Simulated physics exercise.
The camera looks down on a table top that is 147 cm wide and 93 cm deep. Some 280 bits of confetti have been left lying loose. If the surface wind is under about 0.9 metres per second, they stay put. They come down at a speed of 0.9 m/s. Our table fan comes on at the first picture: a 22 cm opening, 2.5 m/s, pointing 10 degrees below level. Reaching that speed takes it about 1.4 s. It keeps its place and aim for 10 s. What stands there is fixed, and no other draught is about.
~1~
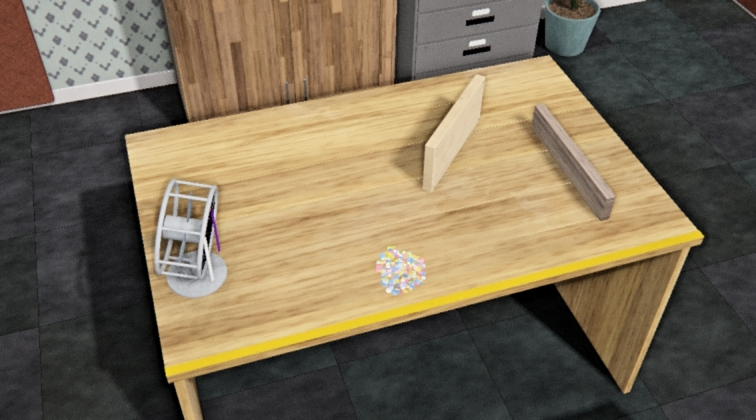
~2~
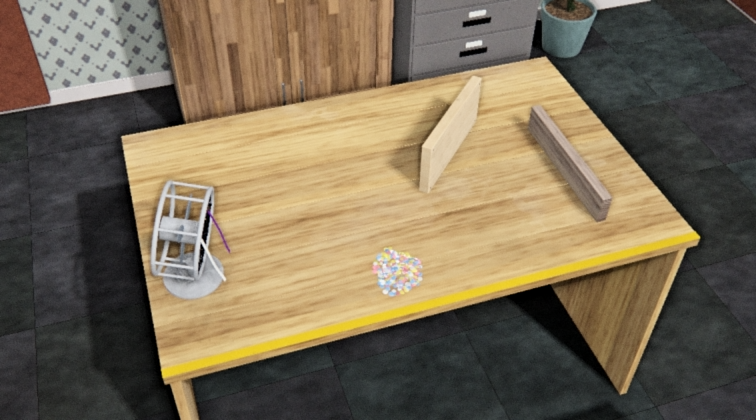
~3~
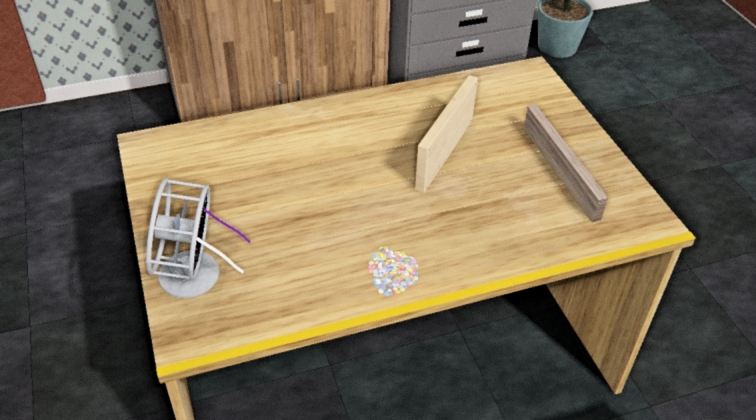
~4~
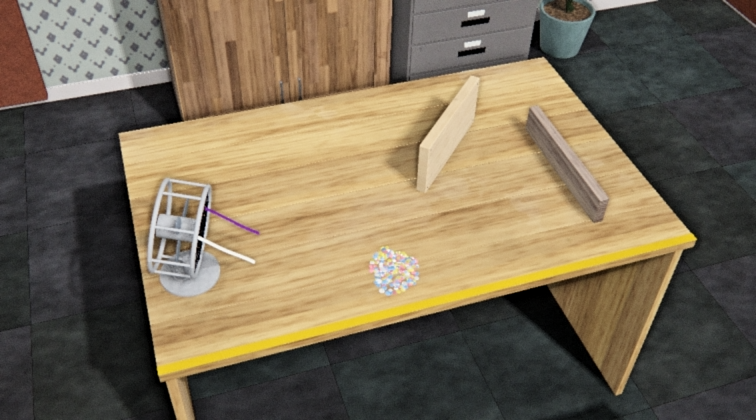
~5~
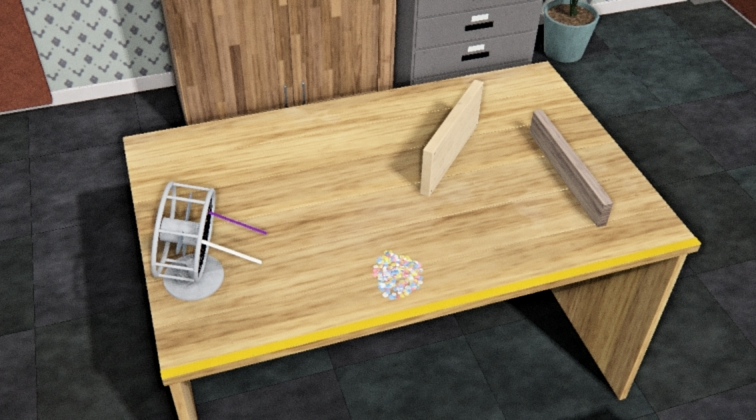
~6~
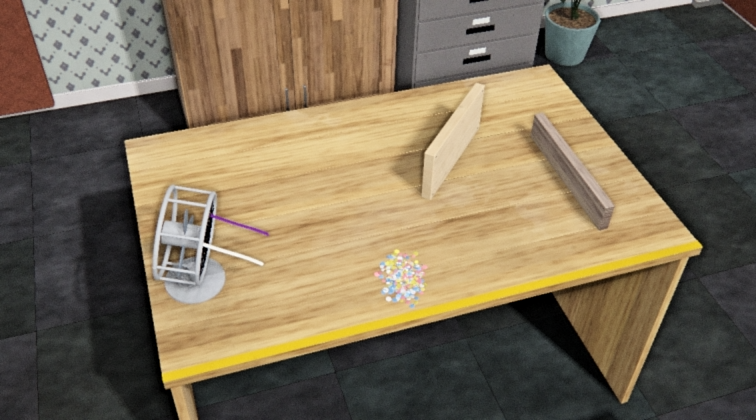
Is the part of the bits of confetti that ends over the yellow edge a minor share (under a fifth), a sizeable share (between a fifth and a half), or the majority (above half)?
Probably the share over that edge will go past half.
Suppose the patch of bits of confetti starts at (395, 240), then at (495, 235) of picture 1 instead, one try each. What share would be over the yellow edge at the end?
It goes 0 % first, then 5 %.
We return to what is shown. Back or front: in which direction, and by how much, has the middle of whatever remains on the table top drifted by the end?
To the back, by about 20 cm.
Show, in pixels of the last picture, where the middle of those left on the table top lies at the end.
(568, 187).
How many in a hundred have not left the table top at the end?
Roughly 15 per cent.
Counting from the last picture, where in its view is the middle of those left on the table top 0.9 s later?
Around pixel (589, 219).
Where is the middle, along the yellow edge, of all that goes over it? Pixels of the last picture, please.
About (517, 294).
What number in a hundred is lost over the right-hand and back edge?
20 % right-hand, 0 % back.
Then, 0.9 s after the last picture the count stands so, 64 % are over the yellow edge; the middle of those still in play is near (648, 223).
Then, 2.1 s after the last picture the count stands so, 64 % are over the yellow edge; the middle of those still in play is near (579, 202).
Then, 4.4 s after the last picture the count stands so, 64 % are over the yellow edge; the middle of those still in play is near (571, 196).
Then, 8.9 s after the last picture, at the end, 64 % are over the yellow edge; the middle of those still in play is near (568, 187).
